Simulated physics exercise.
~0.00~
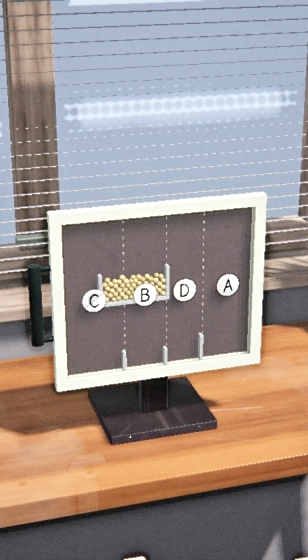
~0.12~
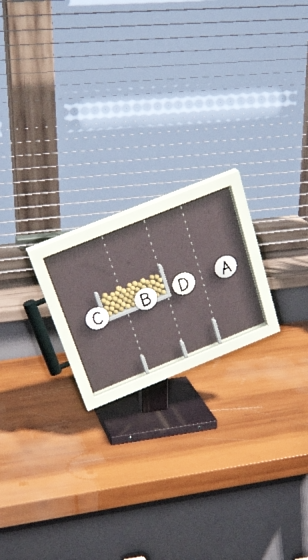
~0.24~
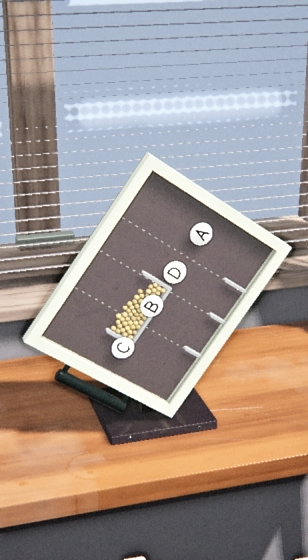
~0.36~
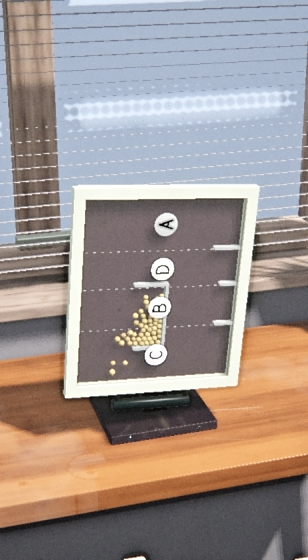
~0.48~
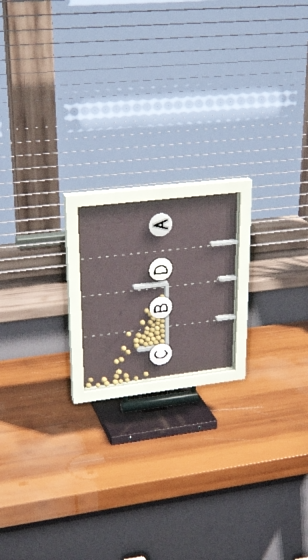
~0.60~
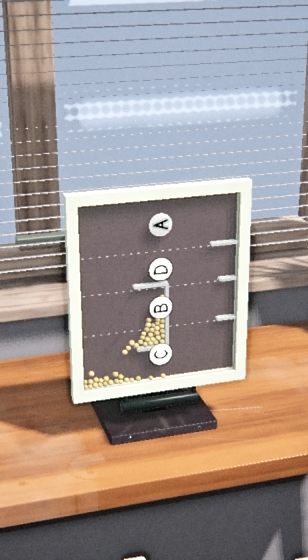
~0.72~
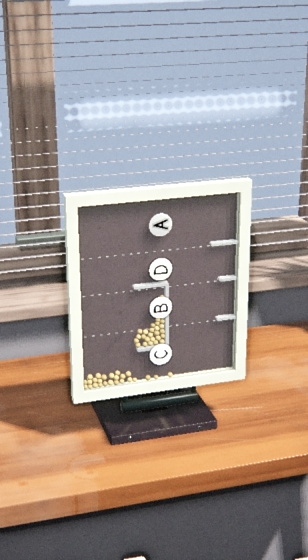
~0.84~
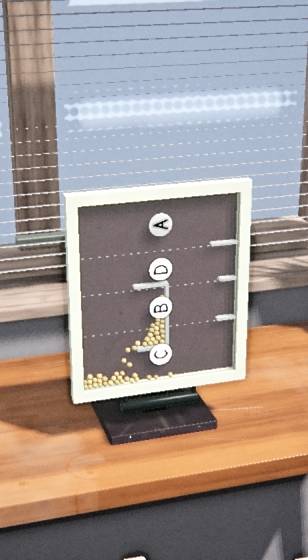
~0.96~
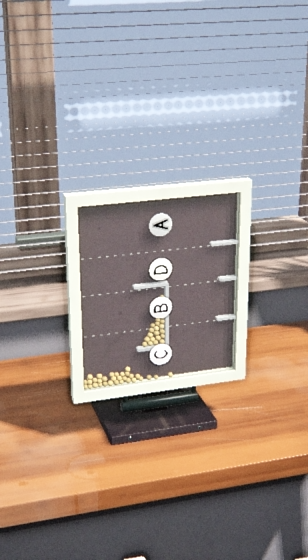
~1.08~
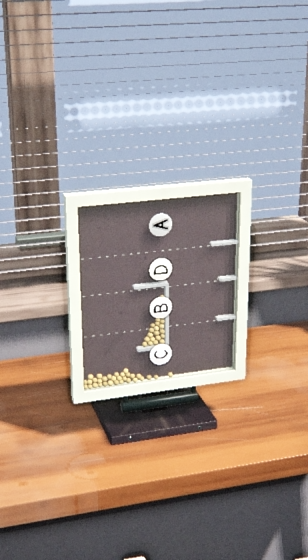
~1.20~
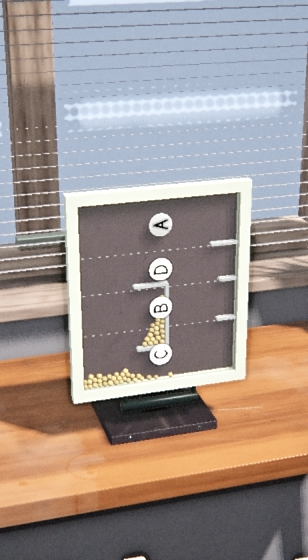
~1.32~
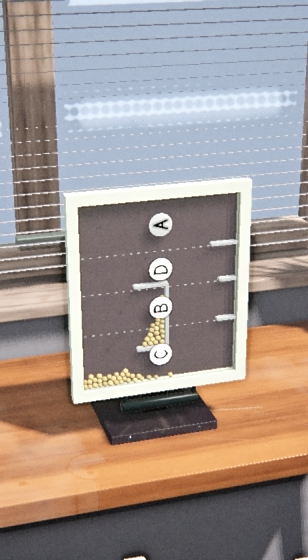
A flat, pale-framed case with a dark brown face stands on a black base on a wooden table, seen from the front in a fixed view, with window blinds behind. Small yellow beans sit in a shallow tray near its left side, and white discs lettered C, B, D and A run across strips parted by dashed lines. The case turns anticlockwise a quarter turn, bringing A to the top and C to the bottom. Beans spill down to the left and gather along the bottom edge. Finally everything rests, most beans in strip C and a smaller heap in B.
